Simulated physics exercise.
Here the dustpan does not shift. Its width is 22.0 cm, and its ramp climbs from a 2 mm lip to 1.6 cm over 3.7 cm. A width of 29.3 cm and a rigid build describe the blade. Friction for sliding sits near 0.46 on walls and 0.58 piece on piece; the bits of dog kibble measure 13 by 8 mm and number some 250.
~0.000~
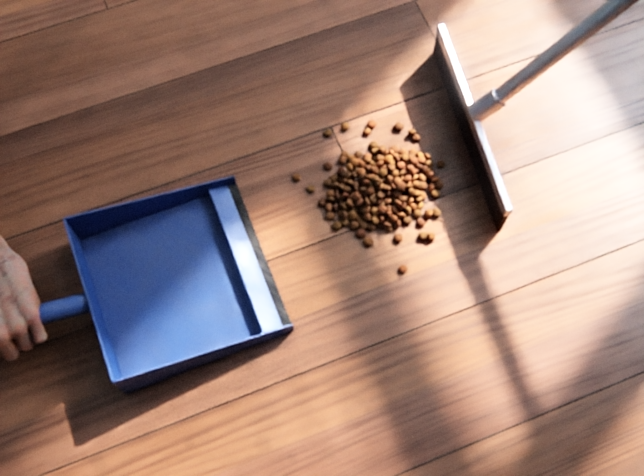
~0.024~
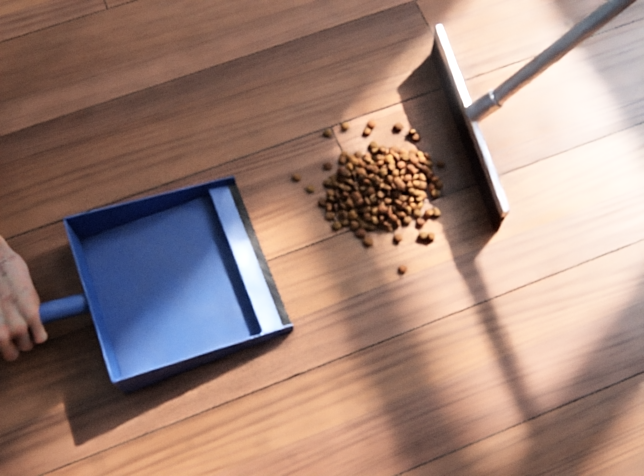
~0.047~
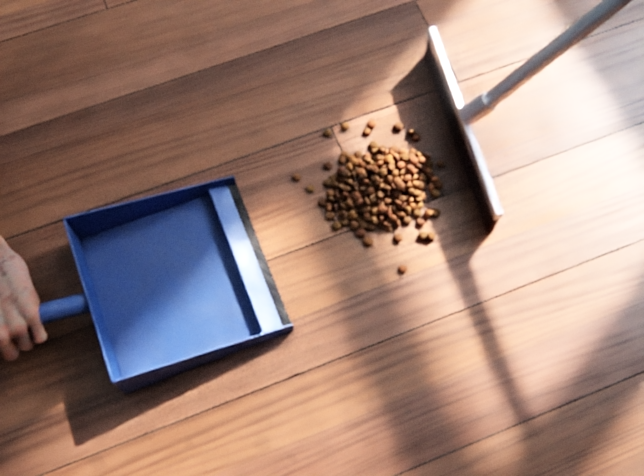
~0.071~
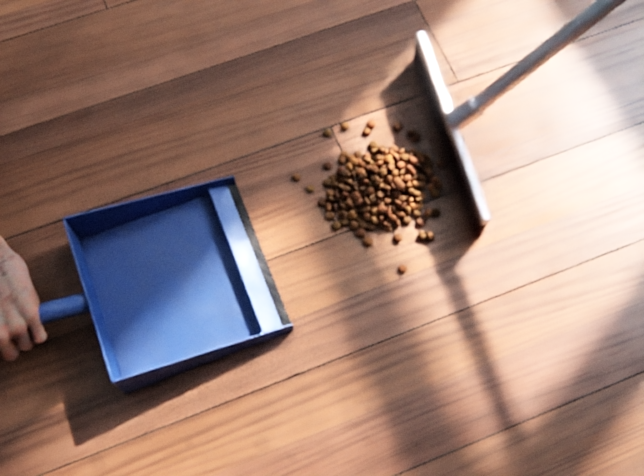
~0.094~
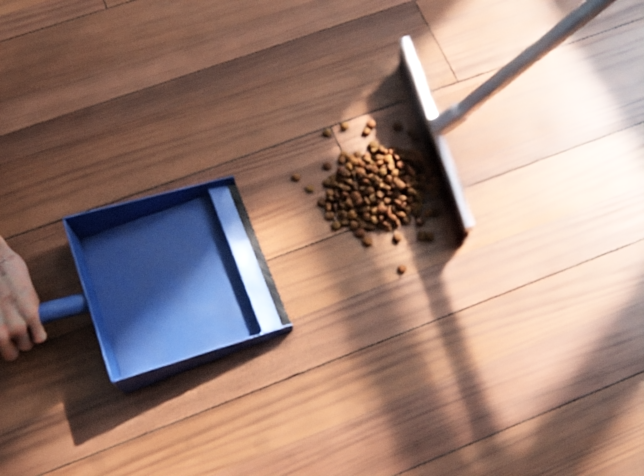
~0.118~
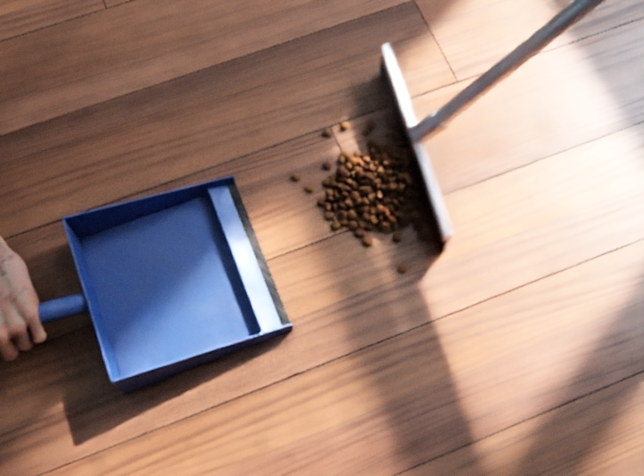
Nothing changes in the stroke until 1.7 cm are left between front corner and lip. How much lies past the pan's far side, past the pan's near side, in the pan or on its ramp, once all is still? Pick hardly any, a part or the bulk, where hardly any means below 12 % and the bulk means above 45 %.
Past the pan's far side: A part; past the pan's near side: Hardly any; in the pan or on its ramp: The bulk.
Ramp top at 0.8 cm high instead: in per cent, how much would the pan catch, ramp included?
In that case roughly 55 percent.
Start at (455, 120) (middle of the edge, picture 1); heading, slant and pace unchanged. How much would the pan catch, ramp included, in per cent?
The pan and its ramp would take some 55 per cent.
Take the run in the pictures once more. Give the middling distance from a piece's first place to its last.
Median: Approx. 22 cm.
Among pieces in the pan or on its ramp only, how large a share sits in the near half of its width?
I'd put it near 40 per cent.
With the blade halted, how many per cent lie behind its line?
0 %.
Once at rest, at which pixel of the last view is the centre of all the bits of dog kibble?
My guess is close to (236, 231).
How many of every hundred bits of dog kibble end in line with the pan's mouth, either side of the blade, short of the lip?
I'd estimate close to 30 per cent.
After 0.21 s, middle of the blade 12 cm from the lip; 0 % over the lip, far side 5 %, near side 0 %.
Then, at 0.28 s, middle of the blade 5 cm from the lip; 10 % over the lip, far side 15 %, near side 0 %.
After 0.48 s, middle of the blade 4 cm from the lip; 50 % over the lip, far side 15 %, near side 0 %.
By 1.2 s all is still; far side 15 %, near side 0 %, pan 50 %, in front of the lip or behind the blade 30 %.
